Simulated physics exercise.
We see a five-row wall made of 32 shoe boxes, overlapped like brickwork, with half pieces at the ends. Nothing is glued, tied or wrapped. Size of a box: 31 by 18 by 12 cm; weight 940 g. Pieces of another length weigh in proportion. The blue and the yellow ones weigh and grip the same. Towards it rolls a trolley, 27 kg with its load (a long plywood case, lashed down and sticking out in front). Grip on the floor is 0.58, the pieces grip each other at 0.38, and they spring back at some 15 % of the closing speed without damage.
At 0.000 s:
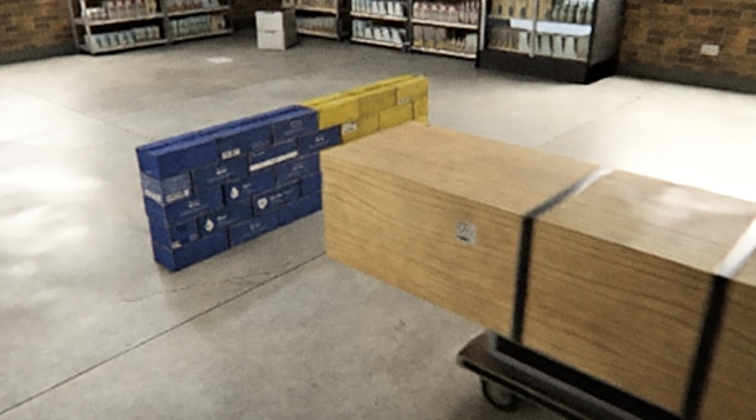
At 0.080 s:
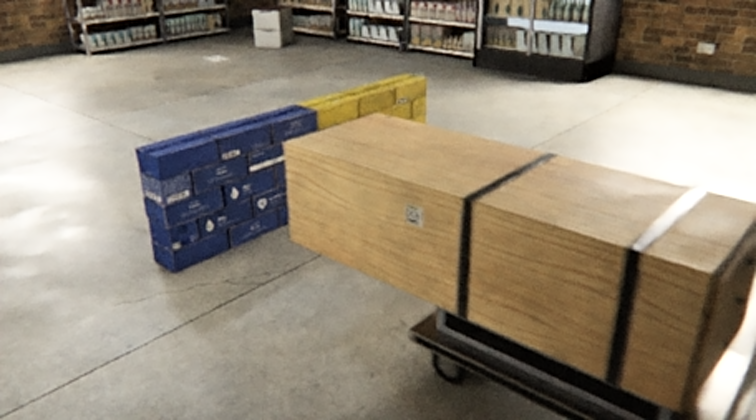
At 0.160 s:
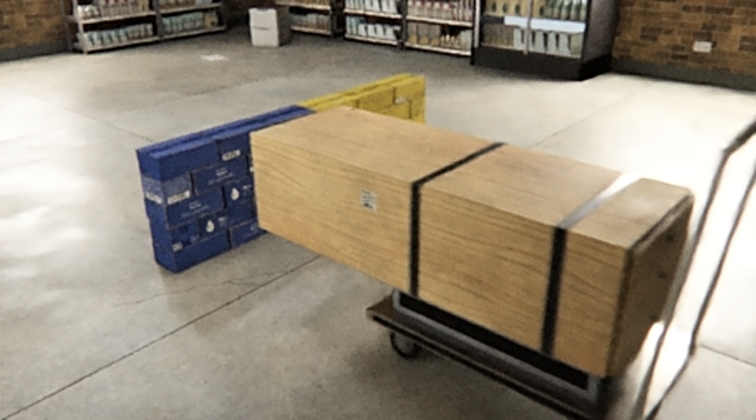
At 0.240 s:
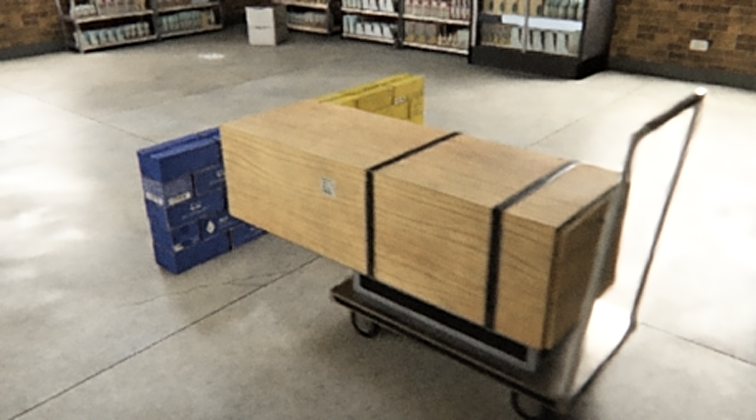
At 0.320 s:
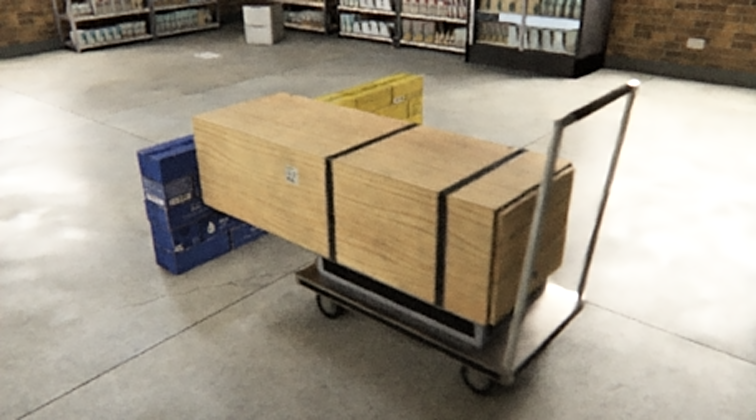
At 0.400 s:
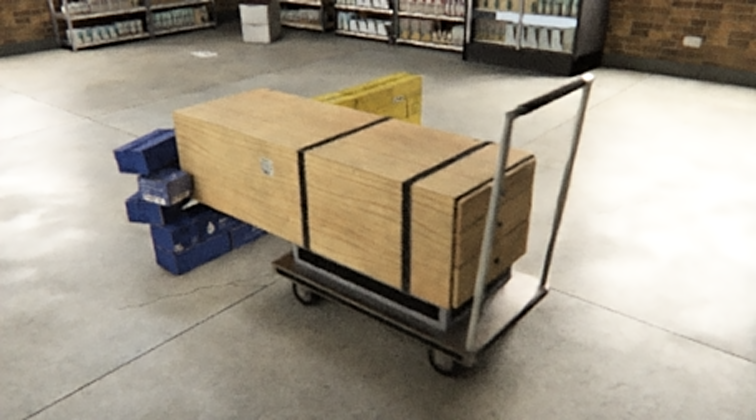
A long wooden case strapped to a trolley rolled leftward toward a low wall of blue and yellow boxes, then pushed into the blue end, knocking several blue boxes out of line.
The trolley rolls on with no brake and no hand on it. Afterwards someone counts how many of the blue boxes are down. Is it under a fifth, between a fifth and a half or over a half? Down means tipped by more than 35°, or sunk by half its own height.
It comes to over a half.
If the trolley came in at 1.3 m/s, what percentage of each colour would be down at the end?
In that case yellow 10, blue 80 per cent.
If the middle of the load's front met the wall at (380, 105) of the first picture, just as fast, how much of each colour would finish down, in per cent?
In that case yellow 70, blue 0 per cent.
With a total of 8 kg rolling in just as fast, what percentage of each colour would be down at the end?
Then yellow 10, blue 60 per cent.
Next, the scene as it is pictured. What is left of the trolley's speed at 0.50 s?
Roughly 1.9 m/s.
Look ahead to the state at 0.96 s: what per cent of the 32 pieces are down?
By then 35 per cent.
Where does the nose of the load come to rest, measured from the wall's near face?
Some 165 cm beyond.
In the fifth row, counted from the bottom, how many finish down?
3 from that row.
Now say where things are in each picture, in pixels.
In the first frame (pixels give the middle of a visible side; the camera moves round a little), load (333, 190) 82 cm short of the wall; top blue box (297, 127); top yellow box (378, 102); none has stirred.
The second frame shows load (296, 177) 61 cm short of the wall; top blue box (296, 127).
The third frame shows load (262, 166) 40 cm short of the wall.
The fourth frame shows load (231, 156) 20 cm short of the wall.
The fifth frame shows load (203, 147) just touching.
The sixth frame shows load (183, 140) 16 cm into the wall's line; top yellow box (375, 101) 10 mm from its place; movement in 12 of them.
After 0.50 s, load 35 cm past the wall's line, still rolling; 3 of the 17 blue boxes down (3 of 32 in all colours); top blue box 17° from how it stood; top yellow box 11 mm from its place.
After 0.70 s, load 71 cm past the wall's line, still rolling; 9 of the 17 blue boxes down (9 of 32 in all colours); top blue box 61° from how it stood, 30 cm lower; top yellow box 10 mm from its place.
After 0.96 s, load 1.05 m past the wall's line, still rolling; 11 of the 17 blue boxes down (11 of 32 in all colours); top blue box on its side; top yellow box 10 mm from its place.
After 1.36 s, load 1.40 m past the wall's line, still rolling; 11 of the 17 blue boxes down (11 of 32 in all colours); top blue box on its side; top yellow box 10 mm from its place.
In the end (2.3 s), load 1.65 m past the wall's line, stopped; 12 of the 17 blue boxes down (12 of 32 in all colours); top blue box on its side; top yellow box 10 mm from its place. That is 71 per cent. From the last view, middles, top blue box near (215, 154), top yellow box near (364, 99).
